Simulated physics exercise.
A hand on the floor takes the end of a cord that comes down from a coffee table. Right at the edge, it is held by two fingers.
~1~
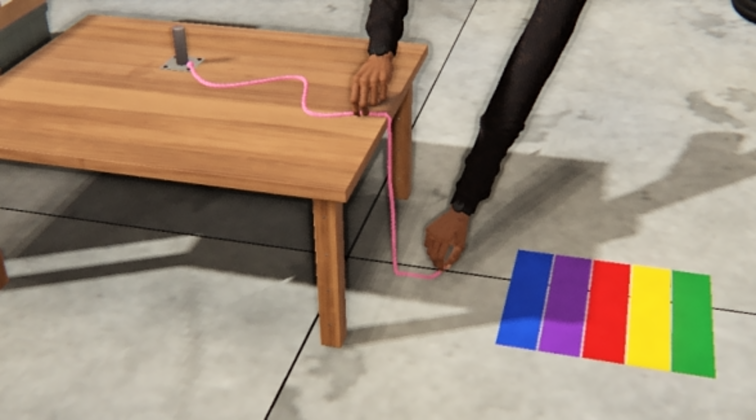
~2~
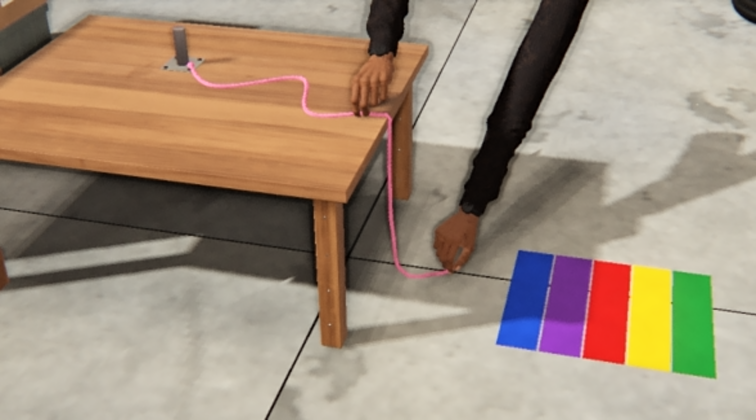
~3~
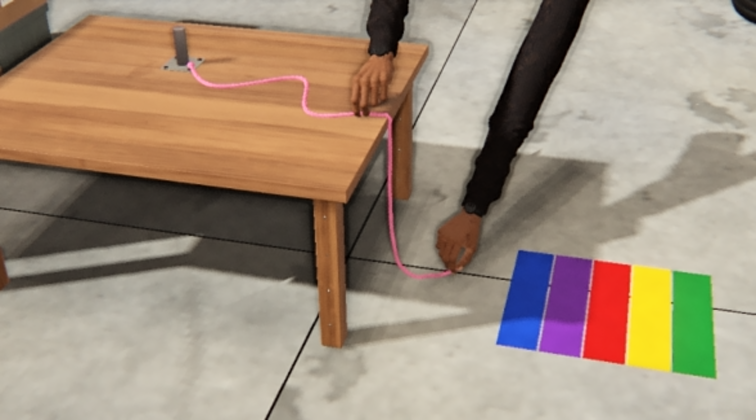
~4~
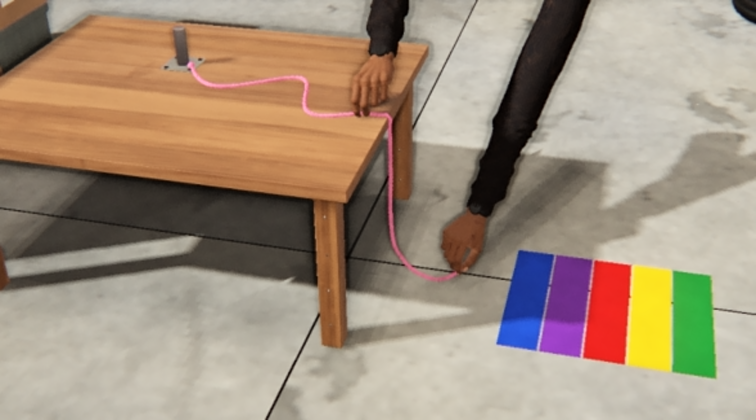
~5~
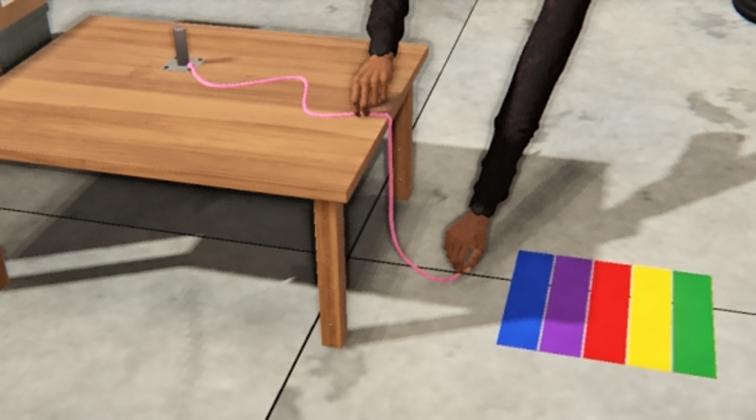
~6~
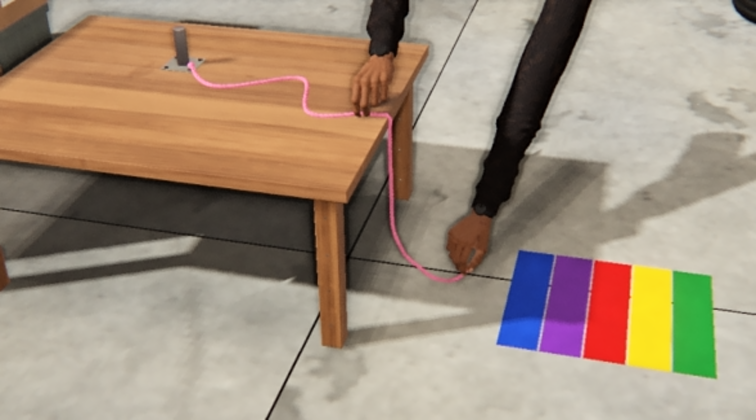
A person in dark sleeves reaches down beside a wooden coffee table on a grey concrete floor, seen from above at an angle. A pink cord winds from a small metal post on the tabletop, under two fingers at the edge, down to the other hand, left of blue, purple, red, yellow and green stripes. The lower hand slides the cord's end slightly right while the upper hand and view stay still.
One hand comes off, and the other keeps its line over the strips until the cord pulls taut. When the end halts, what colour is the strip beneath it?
Yellow.
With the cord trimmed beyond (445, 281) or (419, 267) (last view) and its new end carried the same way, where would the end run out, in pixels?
It would end up close to (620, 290), then close to (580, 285).
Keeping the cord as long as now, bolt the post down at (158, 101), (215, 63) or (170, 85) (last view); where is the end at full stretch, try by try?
Somewhere near (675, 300), (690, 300) and (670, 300), in that order.
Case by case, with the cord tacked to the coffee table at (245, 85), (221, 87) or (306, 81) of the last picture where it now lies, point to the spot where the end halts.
Going through the three tries, you get (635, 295), (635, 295) and (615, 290).
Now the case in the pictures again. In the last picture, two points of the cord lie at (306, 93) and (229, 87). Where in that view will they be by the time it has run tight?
Well, the first one sits at (351, 99), and the second one sits at (255, 78).
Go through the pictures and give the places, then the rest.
In the first picture, end (444, 267); blue (520, 328); purple (562, 335); red (605, 341); yellow (648, 348); green (694, 354).
In the second picture, end (454, 269); cord through (199, 79) (272, 80) (305, 101) (369, 114) (390, 181) (395, 254).
In the third picture, end (456, 269).
In the fourth picture, end (461, 270); cord through (199, 79) (273, 80) (305, 101) (370, 114) (391, 181) (399, 253).
In the fifth picture, end (464, 270).
In the sixth picture, end (467, 271); cord through (199, 79) (273, 81) (305, 102) (370, 115) (391, 181) (404, 253).
Soon after, end near (580, 287); over purple.
After that, end near (629, 294); over red.
At the stop, end near (655, 297); over yellow. Over yellow.
